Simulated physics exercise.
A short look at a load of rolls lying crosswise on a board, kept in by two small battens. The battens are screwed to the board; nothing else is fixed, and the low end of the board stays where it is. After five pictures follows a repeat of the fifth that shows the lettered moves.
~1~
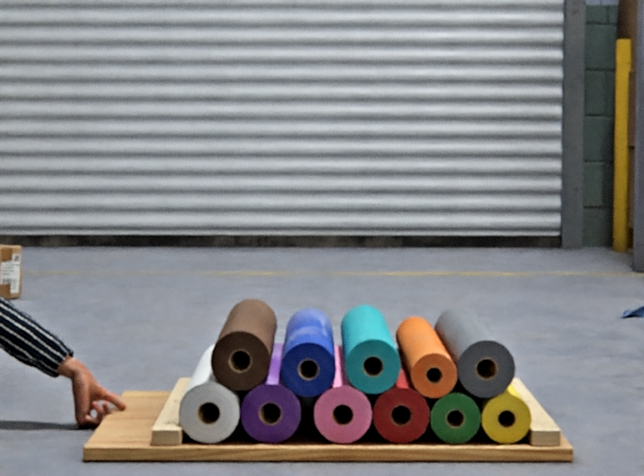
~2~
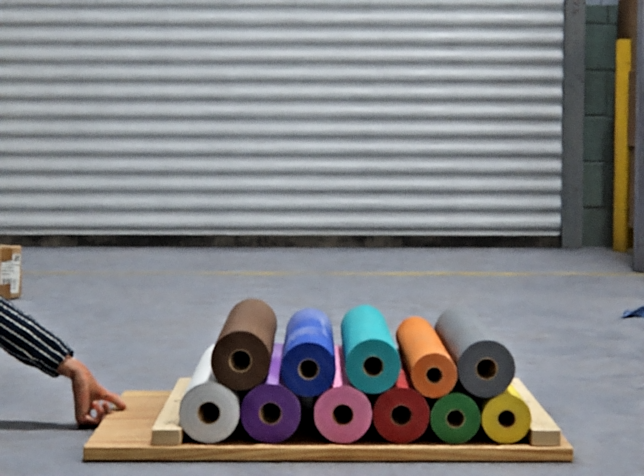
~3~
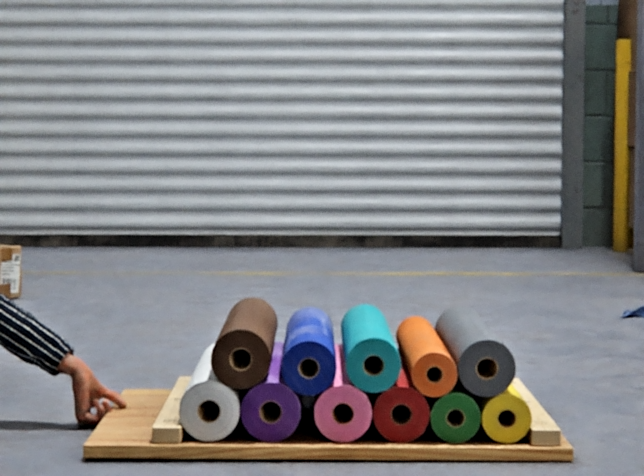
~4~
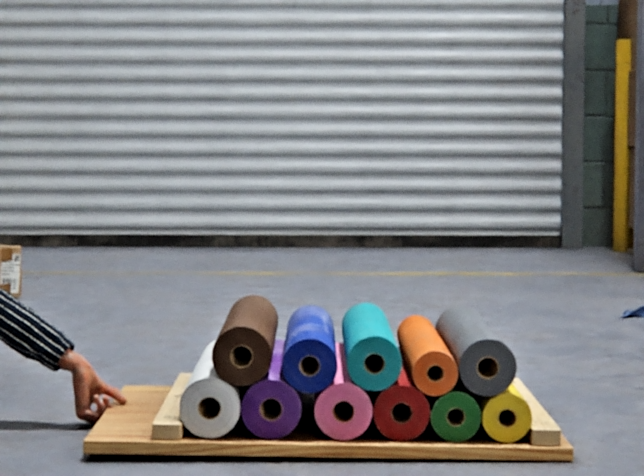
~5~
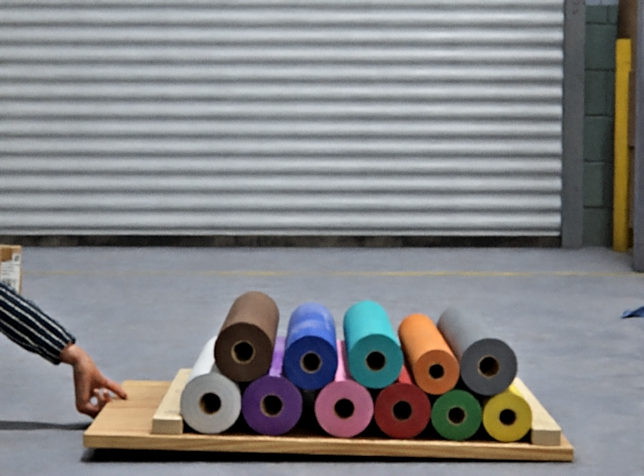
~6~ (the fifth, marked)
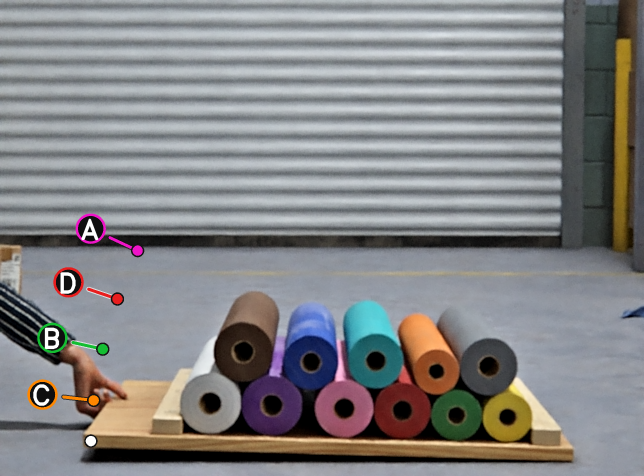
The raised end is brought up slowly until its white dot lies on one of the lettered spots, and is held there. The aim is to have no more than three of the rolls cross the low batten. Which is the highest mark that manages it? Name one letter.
The highest mark that will do is A.
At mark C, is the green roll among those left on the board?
The green roll: Yes.
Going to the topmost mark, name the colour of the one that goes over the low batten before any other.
First is the grey one.
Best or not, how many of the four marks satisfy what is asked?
Four of them.
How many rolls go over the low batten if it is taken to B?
At B the number is none.
On the marked copy, A at (138, 250); B at (103, 349); C at (94, 400); D at (117, 299); the white dot at (91, 441).
Taking A. A third of the way, board at 16°.
Two thirds of the way, board at 25°.
When it is over, board at 25°, one over the low batten (grey).
As for the rest, B none over the low batten; C none over the low batten; D none over the low batten.
